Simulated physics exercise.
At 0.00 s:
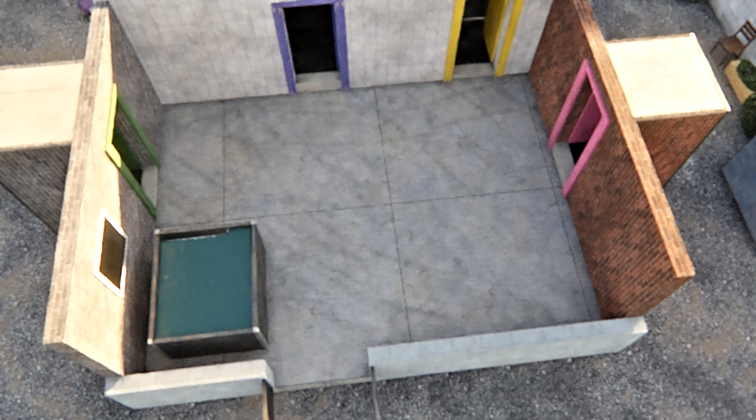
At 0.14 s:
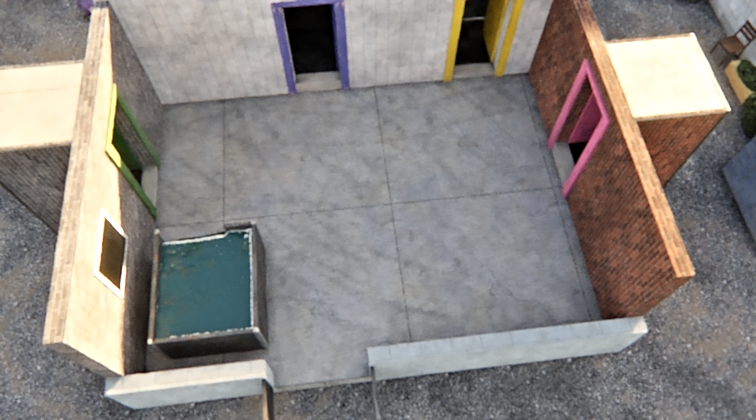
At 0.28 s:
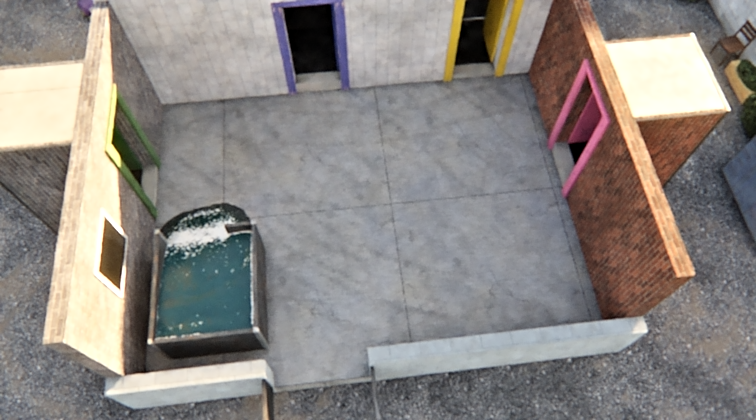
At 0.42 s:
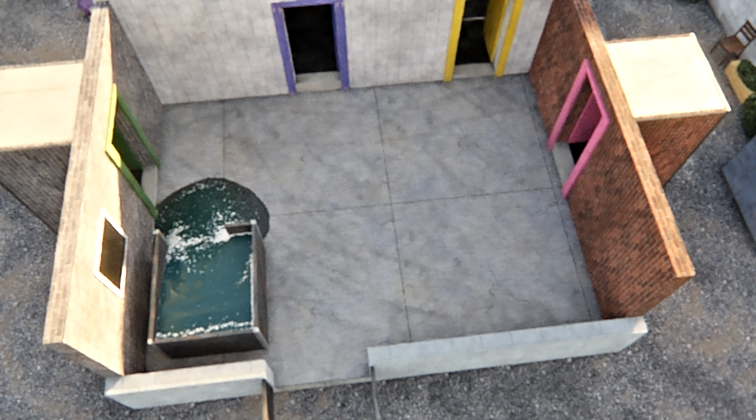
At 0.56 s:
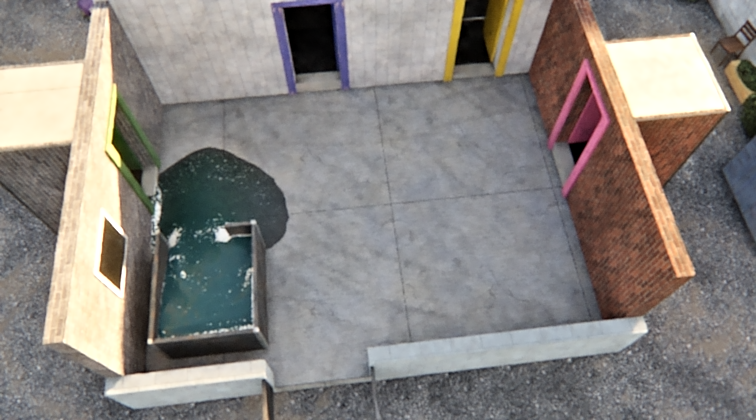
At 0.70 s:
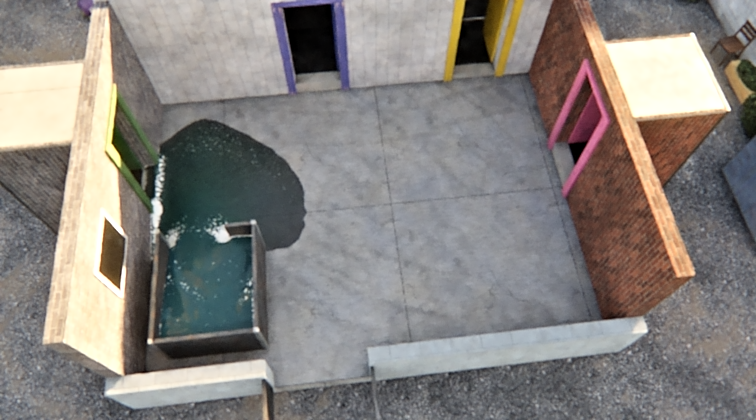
Dark green water bursting through the far side of a tank and spreading across the grey paving of a walled yard.
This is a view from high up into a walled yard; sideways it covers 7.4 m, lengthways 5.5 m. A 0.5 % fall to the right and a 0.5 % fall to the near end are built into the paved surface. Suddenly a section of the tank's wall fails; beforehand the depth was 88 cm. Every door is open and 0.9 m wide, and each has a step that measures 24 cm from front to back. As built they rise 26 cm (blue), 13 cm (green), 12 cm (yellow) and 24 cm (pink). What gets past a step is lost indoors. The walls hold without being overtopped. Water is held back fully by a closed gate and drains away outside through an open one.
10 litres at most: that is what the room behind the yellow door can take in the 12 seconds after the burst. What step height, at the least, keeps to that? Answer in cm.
I would say about 7.5 cm.
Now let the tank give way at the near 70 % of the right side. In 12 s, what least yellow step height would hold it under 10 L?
If so: Around 16 cm.
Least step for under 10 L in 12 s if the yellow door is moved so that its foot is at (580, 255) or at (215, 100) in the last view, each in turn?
Around 10.0 and 34 cm respectively.
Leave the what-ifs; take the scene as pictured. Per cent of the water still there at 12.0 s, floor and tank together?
Close to 96 in a hundred.
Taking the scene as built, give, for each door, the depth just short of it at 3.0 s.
Centimetres: Blue = 15, green = 13, yellow = 3, pink = 0.
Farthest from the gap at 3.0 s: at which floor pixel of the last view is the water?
Look about (486, 79) in the last picture.
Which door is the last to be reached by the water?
It's the pink door.
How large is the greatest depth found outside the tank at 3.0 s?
About 28 cm at most.
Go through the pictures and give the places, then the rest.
In the first picture, the tank at (206, 281) is whole and still, 88 cm deep; the yellow door at (480, 42) is dry.
In the second picture, the front is at a hidden place, 0.3 m from the gap on the far side; 0.3 m2 of floor is wet, 88 cm left at the back.
In the third picture, the gap is on the far side, the front 0.9 m out at (204, 211); the back of the tank holds 86 cm.
In the fourth picture, water pours out on the far side and has run 1.5 m, to (208, 182); about 10 cm deep outside, 77 cm at the back.
In the fifth picture, the front is at (202, 152), 2.1 m from the gap on the far side; 3.9 m2 of floor is wet, 74 cm left at the back.
In the sixth picture, water pours out on the far side and has run 2.8 m, to (199, 124); about 6 cm deep outside, 72 cm at the back; 4.3 m in a straight line remain to the yellow door at (480, 42).
After 1.4 s water covers 25 % of the floor, deepest (56 cm) near (163, 108); it has not reached the yellow door.
After 3.0 s water covers 35 % of the floor, deepest (28 cm) near (189, 143); 3 cm at the yellow door, 0 litres in over its 12 cm step.
After 12.0 s water covers 100 % of the floor, deepest (12 cm) near (596, 335); 6 cm at the yellow door, 0 litres in over its 12 cm step.
At the yellow door as built, the water arrived by 2.8 s and peaked near 9 cm at 8.6 s.
Run again over the same 12 s with other heights there, 20 litres in over 6 cm, 3 litres over 9.5 cm. The limit of 10 litres is kept from about 7.5 cm up.
